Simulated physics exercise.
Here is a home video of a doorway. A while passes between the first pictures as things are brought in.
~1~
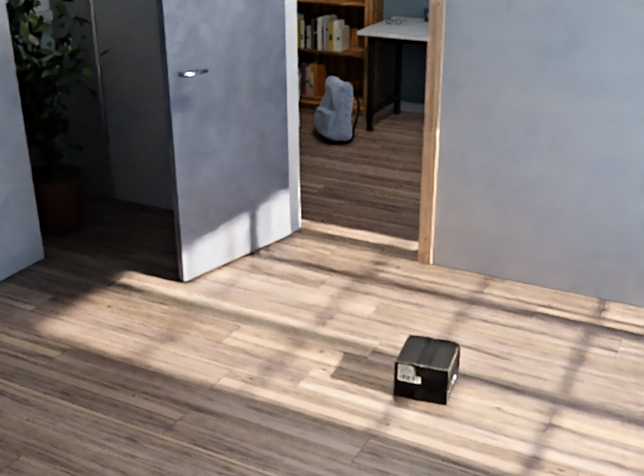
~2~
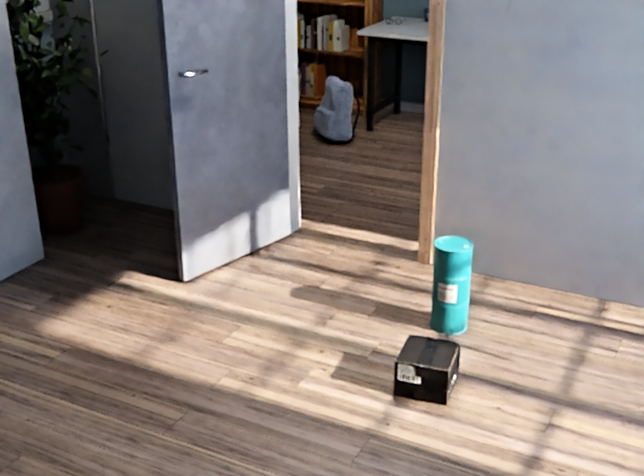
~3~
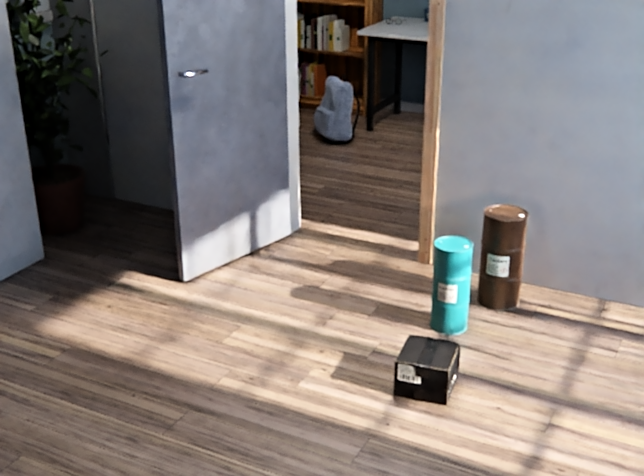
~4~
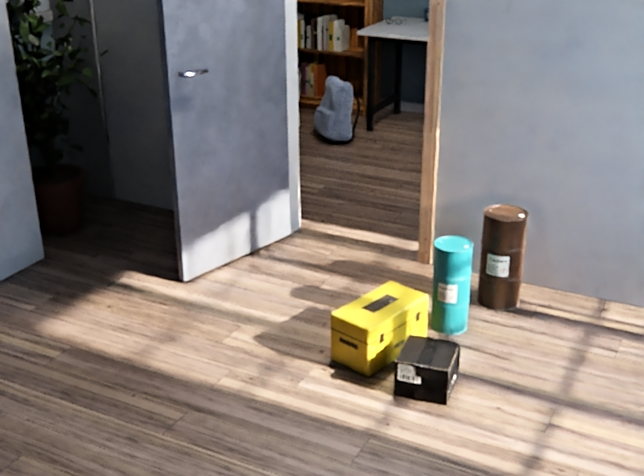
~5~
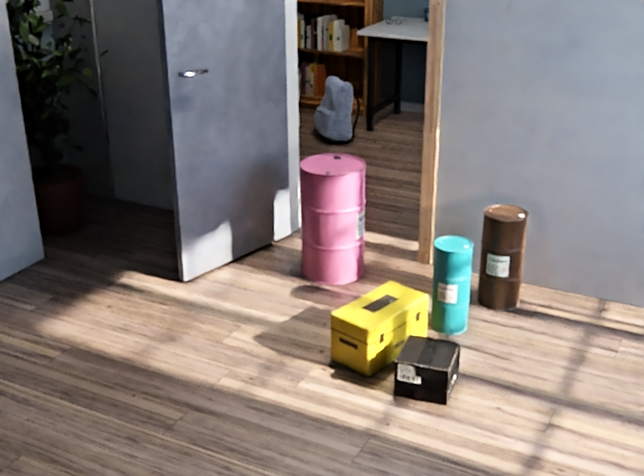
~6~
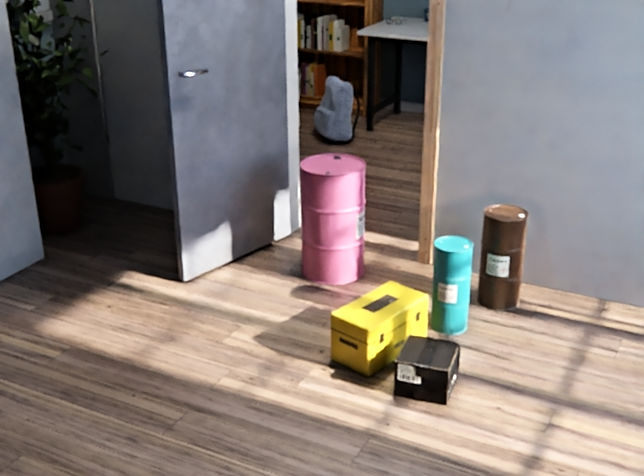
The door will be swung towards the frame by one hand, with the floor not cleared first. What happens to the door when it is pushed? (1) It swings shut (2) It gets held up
It gets held up (2).
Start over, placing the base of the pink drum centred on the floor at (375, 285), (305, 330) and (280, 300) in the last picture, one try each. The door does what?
1: Stays ajar; 2: Swings home; 3: Stays ajar.
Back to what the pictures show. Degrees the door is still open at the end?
Some 50°.
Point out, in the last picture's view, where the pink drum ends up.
It finishes at around (340, 218).
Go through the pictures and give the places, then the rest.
Door wide open and still, in the first frame.
Door wide open and still, in the second frame.
Door wide open and still; turquoise canister (451, 286); black parcel (427, 369), in the third frame.
Door wide open and still; yellow toolbox (380, 327); brown canister (502, 258), in the fourth frame.
Door wide open and still; turquoise canister (451, 286); black parcel (427, 369), in the fifth frame.
Door wide open and still; pink drum (333, 219); yellow toolbox (380, 327), in the sixth frame.
Then, 0.60 s later than the last frame, door at 83°.
Then, 0.90 s later than the last frame, door at 63°.
When it is over, door at 50°; all 5 as before. End places, in pixels of the last picture, pink drum near (340, 218).
